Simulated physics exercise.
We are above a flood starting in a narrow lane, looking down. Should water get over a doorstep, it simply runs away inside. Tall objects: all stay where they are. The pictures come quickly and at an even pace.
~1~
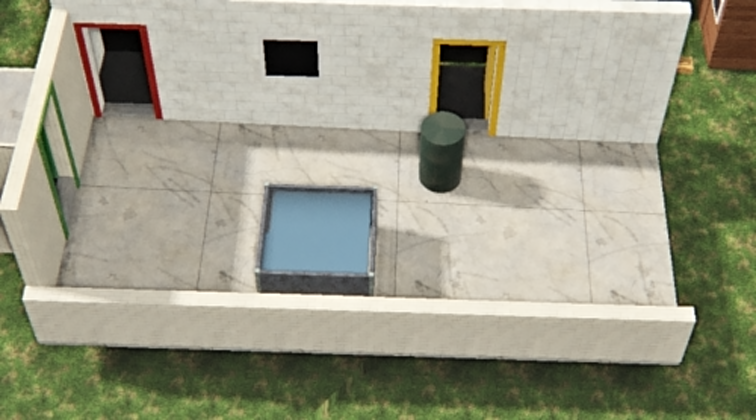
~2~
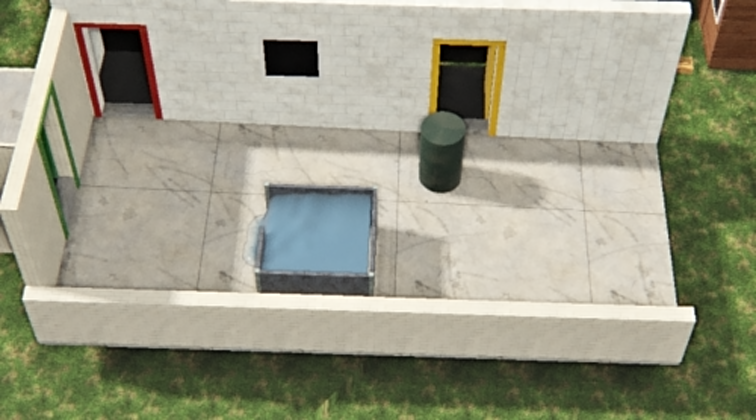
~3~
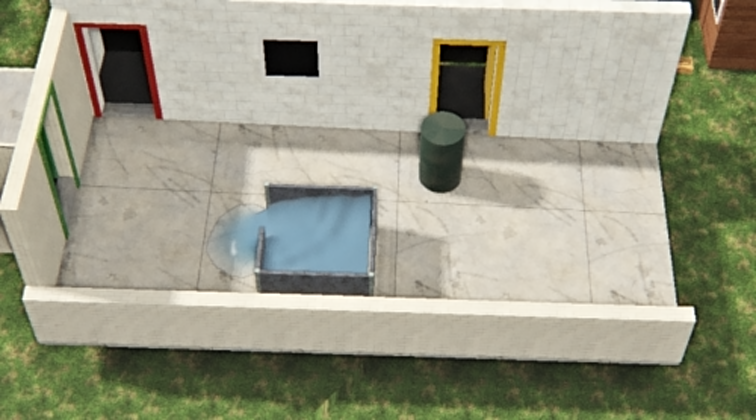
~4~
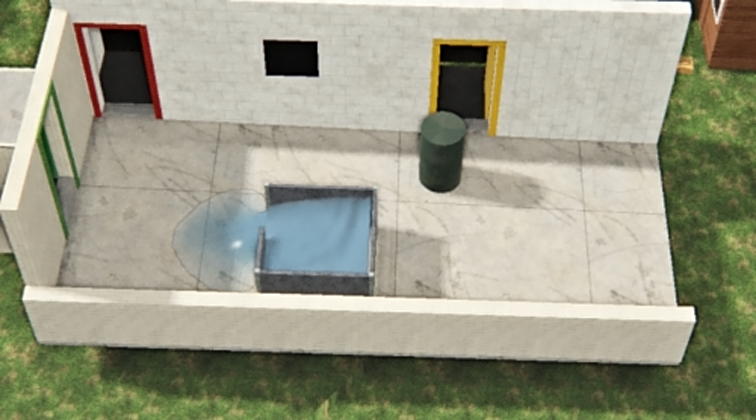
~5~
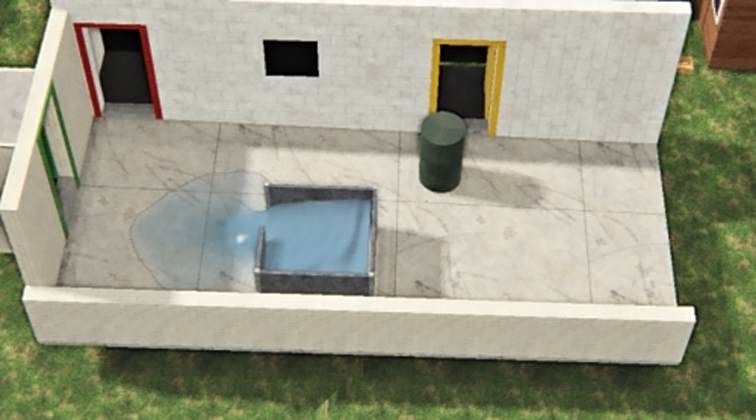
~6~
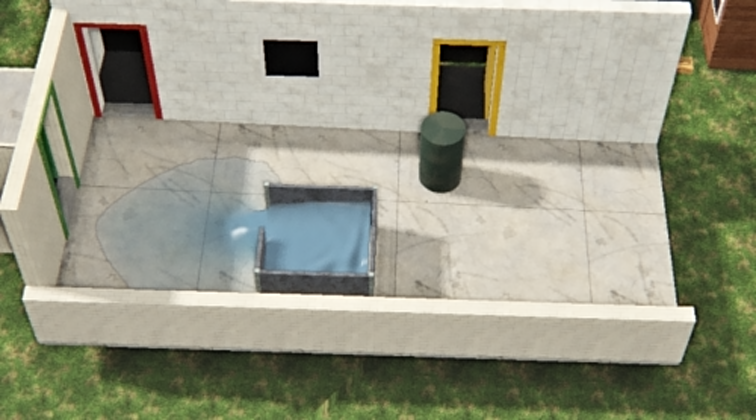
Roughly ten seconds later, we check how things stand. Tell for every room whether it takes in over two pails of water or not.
The red door takes in over two pails, the yellow door does not, the green door does not.
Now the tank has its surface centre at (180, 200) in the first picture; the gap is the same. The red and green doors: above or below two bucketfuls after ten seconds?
The red door: Exceeds it; the green door: Exceeds it.
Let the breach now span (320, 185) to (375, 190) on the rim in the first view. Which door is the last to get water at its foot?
The green-painted one.
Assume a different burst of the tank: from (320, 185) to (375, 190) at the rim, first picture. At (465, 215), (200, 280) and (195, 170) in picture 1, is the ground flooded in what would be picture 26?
The first spot is swamped, the second spared, the third swamped.
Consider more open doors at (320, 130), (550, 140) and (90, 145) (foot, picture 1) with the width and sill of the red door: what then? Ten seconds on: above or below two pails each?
Door one stays inside the limit, door two stays inside the limit, door three breaks the limit.
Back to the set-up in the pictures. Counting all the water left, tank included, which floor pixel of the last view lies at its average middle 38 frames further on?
Close to pixel (244, 222).
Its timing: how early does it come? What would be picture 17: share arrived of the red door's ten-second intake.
Estimate: Roughly 15 %.
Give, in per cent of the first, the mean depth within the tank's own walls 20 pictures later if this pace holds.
Estimate: Some 32 %.
A moment on, water covers 35 % of the floor; the red door wet at the sill, nothing in, the yellow door not reached, the green door wet at the sill, nothing in.
Next, water covers 35 % of the floor; the red door over two buckets in, the yellow door not reached, the green door wet at the sill, nothing in.
Then, water covers 35 % of the floor; the red door far over two buckets in, the yellow door not reached, the green door wet at the sill, nothing in.
Later, water covers 60 % of the floor; the red door far over two buckets in, the yellow door wet at the sill, nothing in, the green door wet at the sill, nothing in.
In the end, water covers 90 % of the floor; the red door far over two buckets in, the yellow door wet at the sill, nothing in, the green door wet at the sill, nothing in.
